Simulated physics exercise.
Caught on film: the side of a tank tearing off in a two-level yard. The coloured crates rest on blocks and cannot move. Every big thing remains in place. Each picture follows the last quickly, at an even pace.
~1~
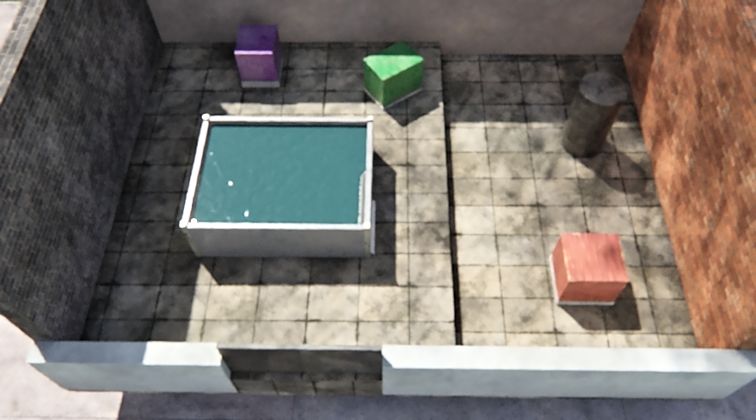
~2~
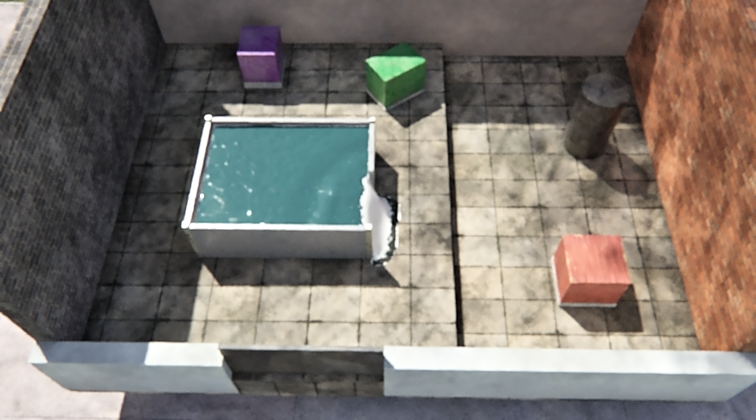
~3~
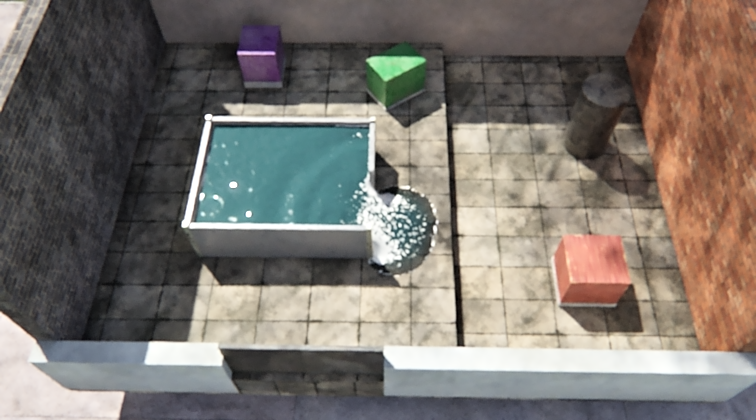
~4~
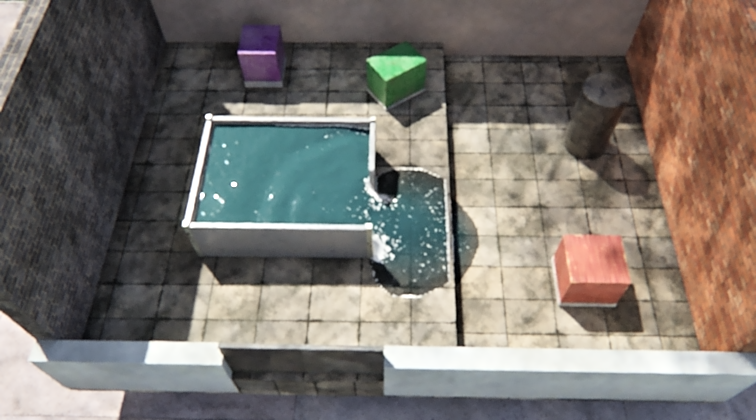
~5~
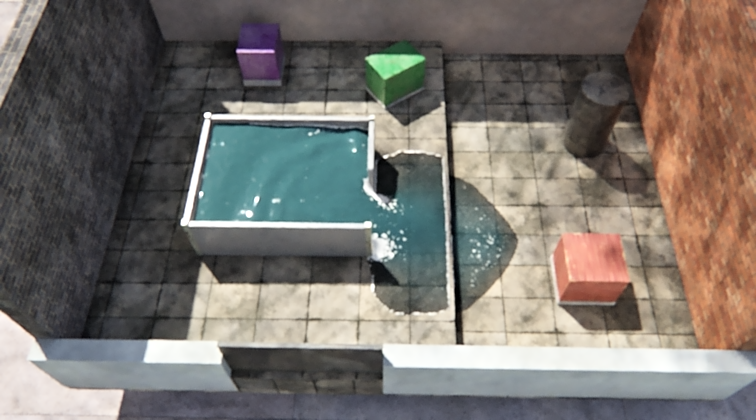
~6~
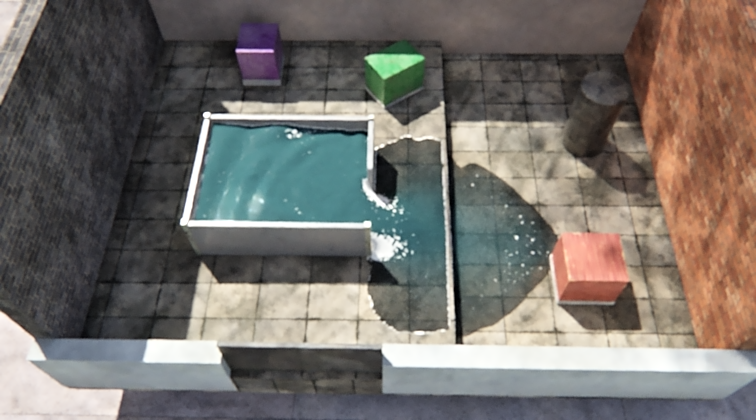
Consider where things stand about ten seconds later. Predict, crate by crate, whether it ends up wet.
In the end the green crate is out of reach. The purple crate is out of reach. The red crate is within reach.
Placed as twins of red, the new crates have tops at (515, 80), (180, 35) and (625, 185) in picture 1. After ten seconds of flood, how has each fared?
In turn: Gets wet, is spared, takes water.
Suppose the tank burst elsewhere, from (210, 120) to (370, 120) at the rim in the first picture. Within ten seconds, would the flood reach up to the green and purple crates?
The green one is reached; the purple one is reached.
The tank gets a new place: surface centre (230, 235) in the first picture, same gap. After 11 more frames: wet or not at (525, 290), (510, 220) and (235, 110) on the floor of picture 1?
The first spot is inundated, the second inundated, and the third not reached.
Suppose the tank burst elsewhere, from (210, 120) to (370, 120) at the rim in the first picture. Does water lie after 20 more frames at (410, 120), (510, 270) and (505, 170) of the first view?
Taking the points one after the other, they come out inundated, not soaked and inundated.
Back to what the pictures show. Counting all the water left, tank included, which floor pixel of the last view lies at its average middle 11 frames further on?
About (382, 215).
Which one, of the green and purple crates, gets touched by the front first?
The crate marked green comes first.
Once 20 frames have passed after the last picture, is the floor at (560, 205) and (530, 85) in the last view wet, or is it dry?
Swamped, then swamped.
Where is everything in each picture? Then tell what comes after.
In the first picture, the open tank at (283, 173) is whole and still.
In the second picture, water pours out at (368, 218) and has run to (386, 200).
In the third picture, the front is at (428, 212), out from the gap at (368, 220).
In the fourth picture, the front is at (470, 251), out from the gap at (369, 220).
In the fifth picture, water pours out at (368, 218) and has run to (510, 242).
In the sixth picture, water pours out at (367, 218) and has run to (552, 246).
A moment on, water covers 30 % of the floor; the green crate not reached, the purple crate not reached, the red crate water round its plinth.
Next, water covers 35 % of the floor; the green crate water round its plinth, the purple crate not reached, the red crate water round its plinth.
Then, water covers 45 % of the floor; the green crate water round its plinth, the purple crate not reached, the red crate water round its plinth.
Later, water covers 50 % of the floor; the green crate water round its plinth, the purple crate not reached, the red crate water round its plinth.
In the end, water covers 50 % of the floor; the green crate stayed above the water, the purple crate stayed above the water, the red crate was topped.
